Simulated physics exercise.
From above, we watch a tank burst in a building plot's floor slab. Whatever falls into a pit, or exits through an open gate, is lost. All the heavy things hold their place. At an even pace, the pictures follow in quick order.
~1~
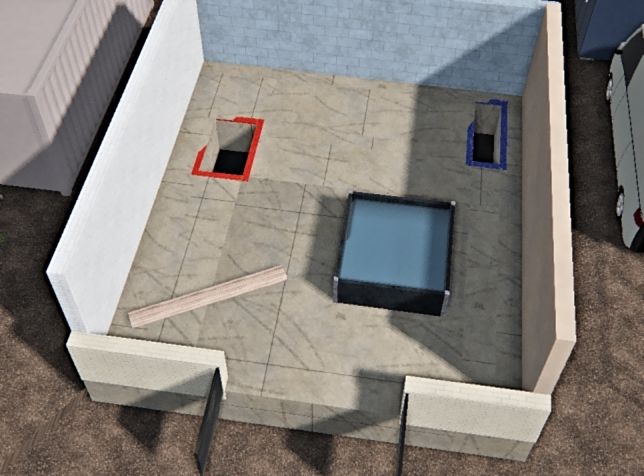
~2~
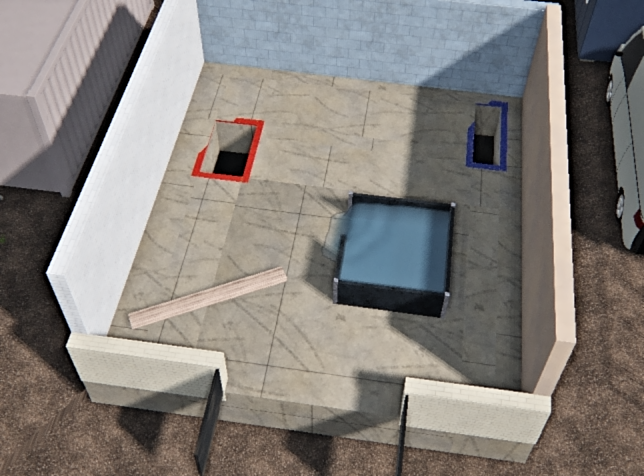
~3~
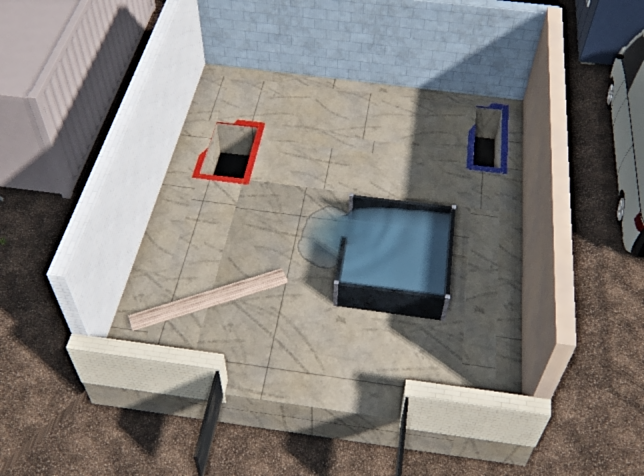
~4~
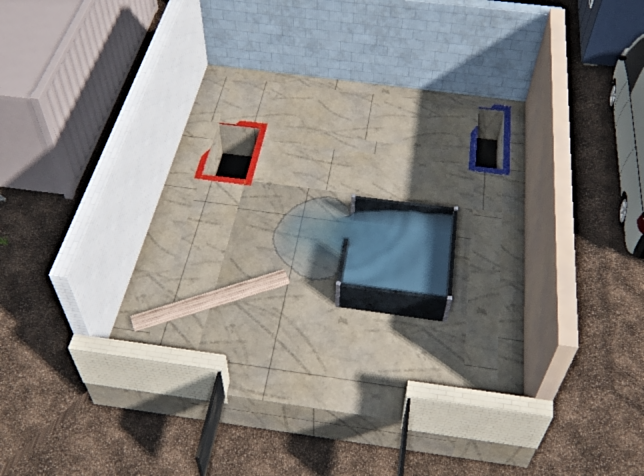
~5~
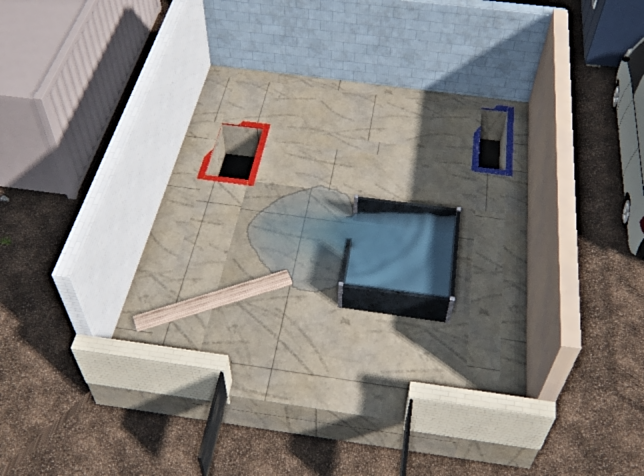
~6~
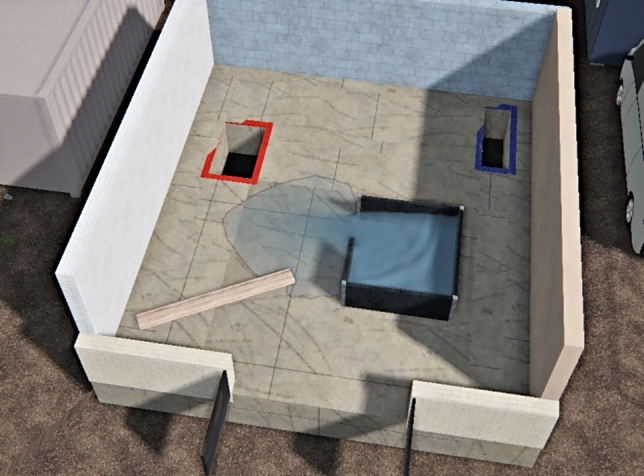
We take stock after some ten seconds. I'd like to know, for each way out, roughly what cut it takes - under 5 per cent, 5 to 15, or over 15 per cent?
At the end, the gate will be a minor outlet short of five per cent; the red pit will be a major outlet past fifteen per cent; the blue pit will be a minor outlet short of five per cent.
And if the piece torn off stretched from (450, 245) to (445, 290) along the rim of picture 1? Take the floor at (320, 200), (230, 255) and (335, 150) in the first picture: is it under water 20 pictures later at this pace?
Point 1: Unwetted; point 2: Unwetted; point 3: Unwetted.
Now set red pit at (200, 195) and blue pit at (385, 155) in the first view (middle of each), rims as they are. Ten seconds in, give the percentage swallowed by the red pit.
Share for the red pit: 40 percent.
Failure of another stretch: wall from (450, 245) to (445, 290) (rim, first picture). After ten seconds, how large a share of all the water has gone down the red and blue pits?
I'd say the red pit gets around 0 percent and the blue pit around 15 percent.
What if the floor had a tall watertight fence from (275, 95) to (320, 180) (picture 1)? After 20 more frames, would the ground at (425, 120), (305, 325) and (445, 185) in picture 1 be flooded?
Taken in turn, the three points are unsoaked, unsoaked and unsoaked.
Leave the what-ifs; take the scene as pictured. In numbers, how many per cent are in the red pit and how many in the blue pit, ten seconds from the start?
I'd say near 32 %, and near 0 %.
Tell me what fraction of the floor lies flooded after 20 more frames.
I'd put it at roughly 30 per cent.
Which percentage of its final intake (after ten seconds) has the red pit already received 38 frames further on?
It should be near 65 percent of the ten-second total.
A moment on, water covers 20 % of the floor; the gate 0 %, the red pit 1 %, the blue pit 0 %.
Next, water covers 25 % of the floor; the gate 0 %, the red pit 6 %, the blue pit 0 %.
Then, water covers 30 % of the floor; the gate 0 %, the red pit 12 %, the blue pit 0 %.
Later, water covers 45 % of the floor; the gate 0 %, the red pit 21 %, the blue pit 0 %.
In the end, water covers 60 % of the floor; the gate 2 %, the red pit 33 %, the blue pit 0 %.
